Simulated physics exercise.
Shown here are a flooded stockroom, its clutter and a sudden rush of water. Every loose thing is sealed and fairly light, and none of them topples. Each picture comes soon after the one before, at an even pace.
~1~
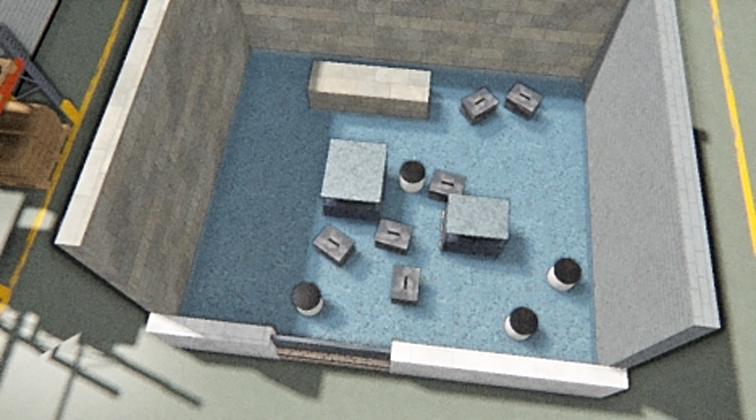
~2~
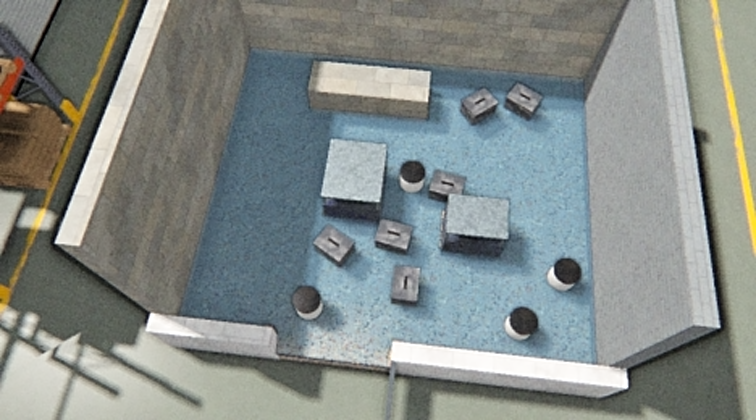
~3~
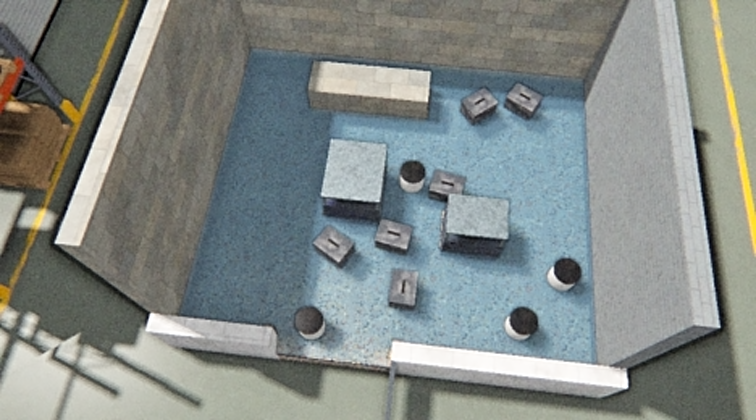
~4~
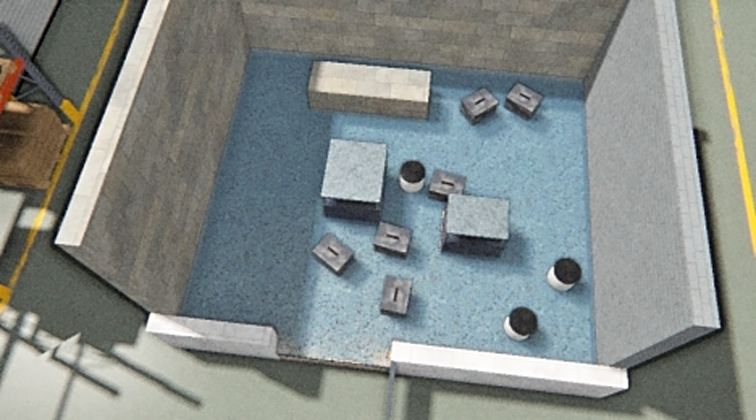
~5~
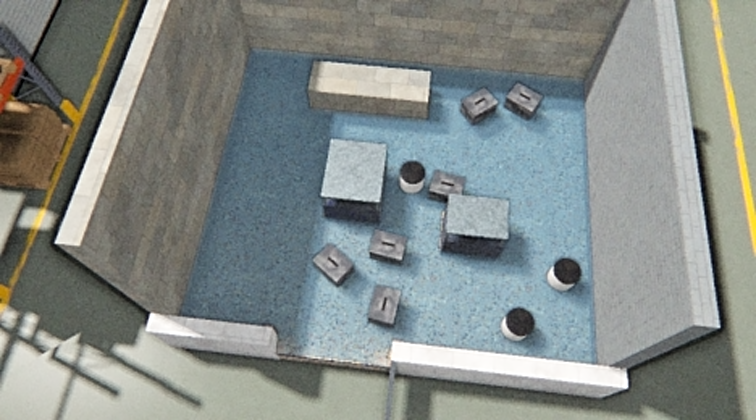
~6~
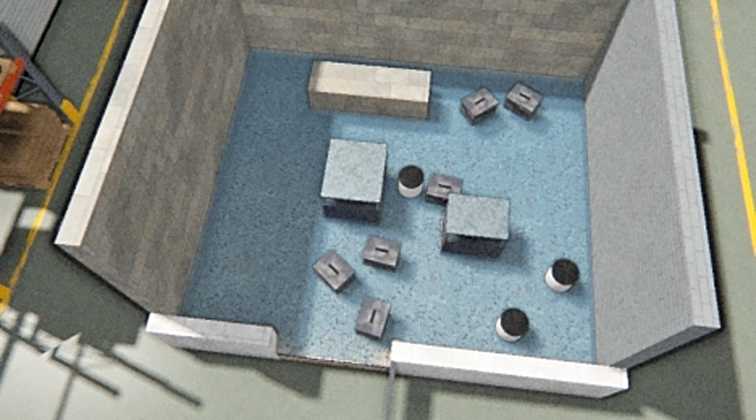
At the start, grey totes and dark-topped drums sit still in a walled room of blue water as the barrier in the front gap disappears. The drum nearest the gap then slides to it and out of view, after which three nearby totes drift toward the opening, while other clutter barely shifts.
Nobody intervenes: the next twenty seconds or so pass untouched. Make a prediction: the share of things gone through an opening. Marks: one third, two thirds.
The fraction is going to land in the top band.
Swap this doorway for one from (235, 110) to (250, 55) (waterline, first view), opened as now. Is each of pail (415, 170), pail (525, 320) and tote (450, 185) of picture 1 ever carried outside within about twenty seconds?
In the order given, it's escaped, remains behind, remains behind.
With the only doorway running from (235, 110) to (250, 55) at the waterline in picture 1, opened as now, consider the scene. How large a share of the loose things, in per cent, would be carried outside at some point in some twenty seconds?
I'd call it 30 per cent.
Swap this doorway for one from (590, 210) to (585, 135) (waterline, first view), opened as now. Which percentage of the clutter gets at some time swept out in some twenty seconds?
About 80 percent, I'd say.
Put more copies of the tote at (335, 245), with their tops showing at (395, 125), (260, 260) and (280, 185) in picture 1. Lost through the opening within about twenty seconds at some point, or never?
Copy one never leaves, copy two leaves the room, copy three leaves the room.
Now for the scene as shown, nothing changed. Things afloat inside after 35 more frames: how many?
The tally stands at 2.
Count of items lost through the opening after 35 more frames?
That comes to 8.
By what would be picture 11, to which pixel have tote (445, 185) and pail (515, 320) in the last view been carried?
(425, 218) and (480, 326), about.
A moment on, 3 of 10 are out; 7 afloat.
Next, 6 of 10 are out; 4 afloat.
Later, 8 of 10 are out; 2 afloat.
In the end, 8 of 10 are out; 2 afloat.
